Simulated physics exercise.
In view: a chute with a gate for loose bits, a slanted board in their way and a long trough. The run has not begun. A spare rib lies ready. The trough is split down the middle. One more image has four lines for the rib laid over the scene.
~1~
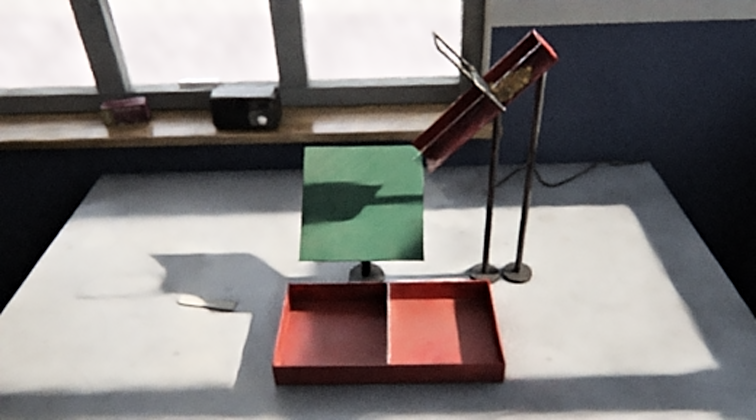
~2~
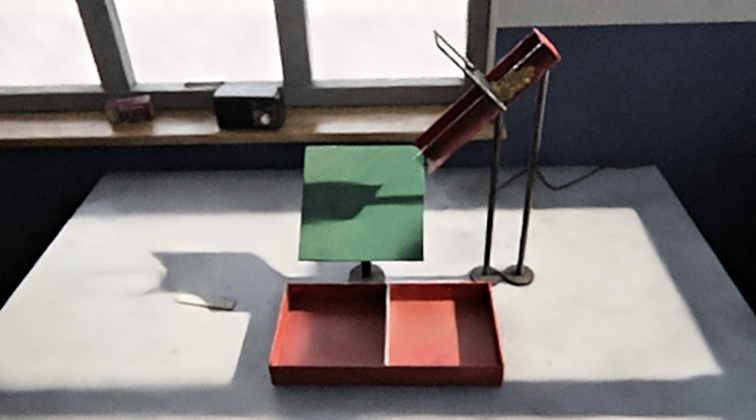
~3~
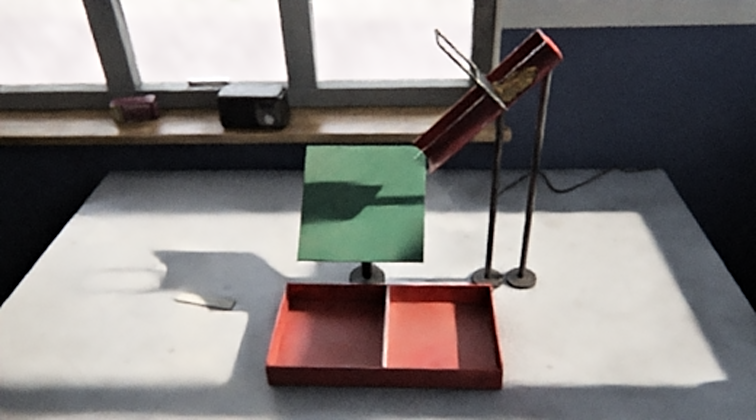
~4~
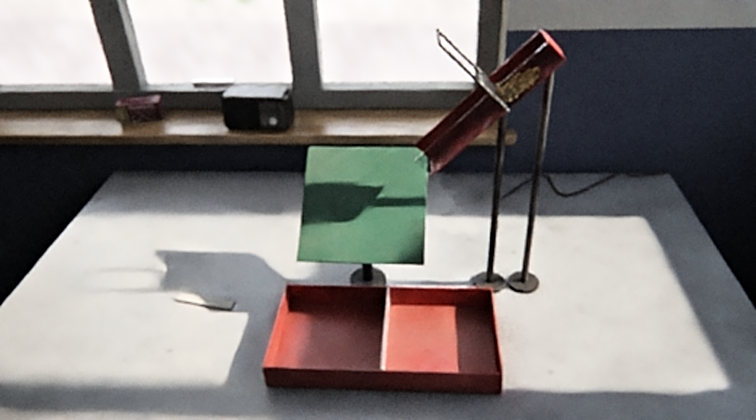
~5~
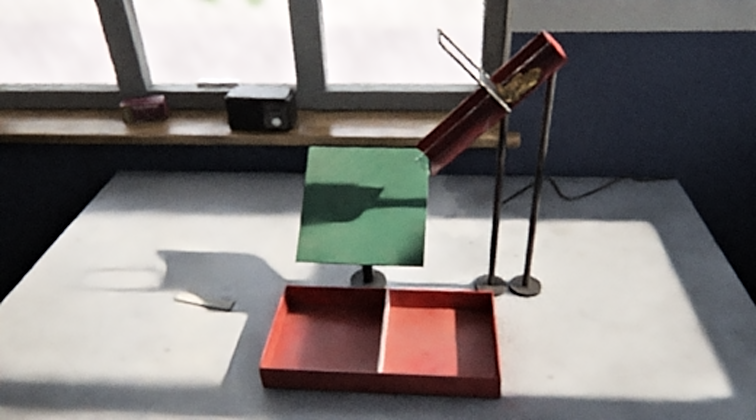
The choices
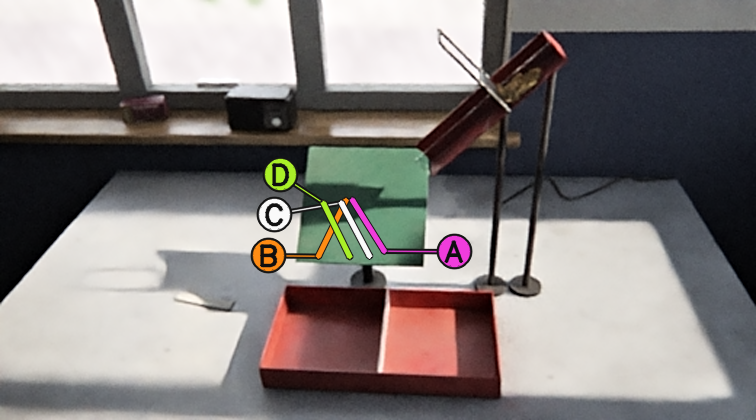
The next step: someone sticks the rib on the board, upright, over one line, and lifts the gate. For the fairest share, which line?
Best: C.
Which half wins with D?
The left half.
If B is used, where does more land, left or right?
The left half.
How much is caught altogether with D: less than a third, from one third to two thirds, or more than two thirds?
More than two thirds.
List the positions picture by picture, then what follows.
In the first picture, load behind the gate at (506, 86), dried chickpeas; lip of the chute at (428, 165), sloping fairly steeply.
In the second picture, middle of the board at (362, 201), tilted fairly steeply; middle of its low edge at (360, 261); of its high edge at (364, 146).
In the third picture, front corners of the trough at (266, 365) and (503, 369); front end of its middle wall at (383, 367); gate still shut at (482, 80).
In the fourth picture, middle of the load at (512, 87); lip at (431, 167).
In the fifth picture, middle of the load at (513, 87); lip at (432, 168).
On the marked copy, line A from (352, 200) to (384, 251); line B from (345, 200) to (318, 256); line C from (341, 202) to (369, 255); line D from (323, 203) to (349, 256).
For line A, of what is caught, a stray few in the left half, nearly all in the right.
For line B, of what is caught, nearly all in the left half, a small part in the right.
For line C, of what is caught, about half in the left half, about half in the right.
For line D, of what is caught, nearly all in the left half, a small part in the right.
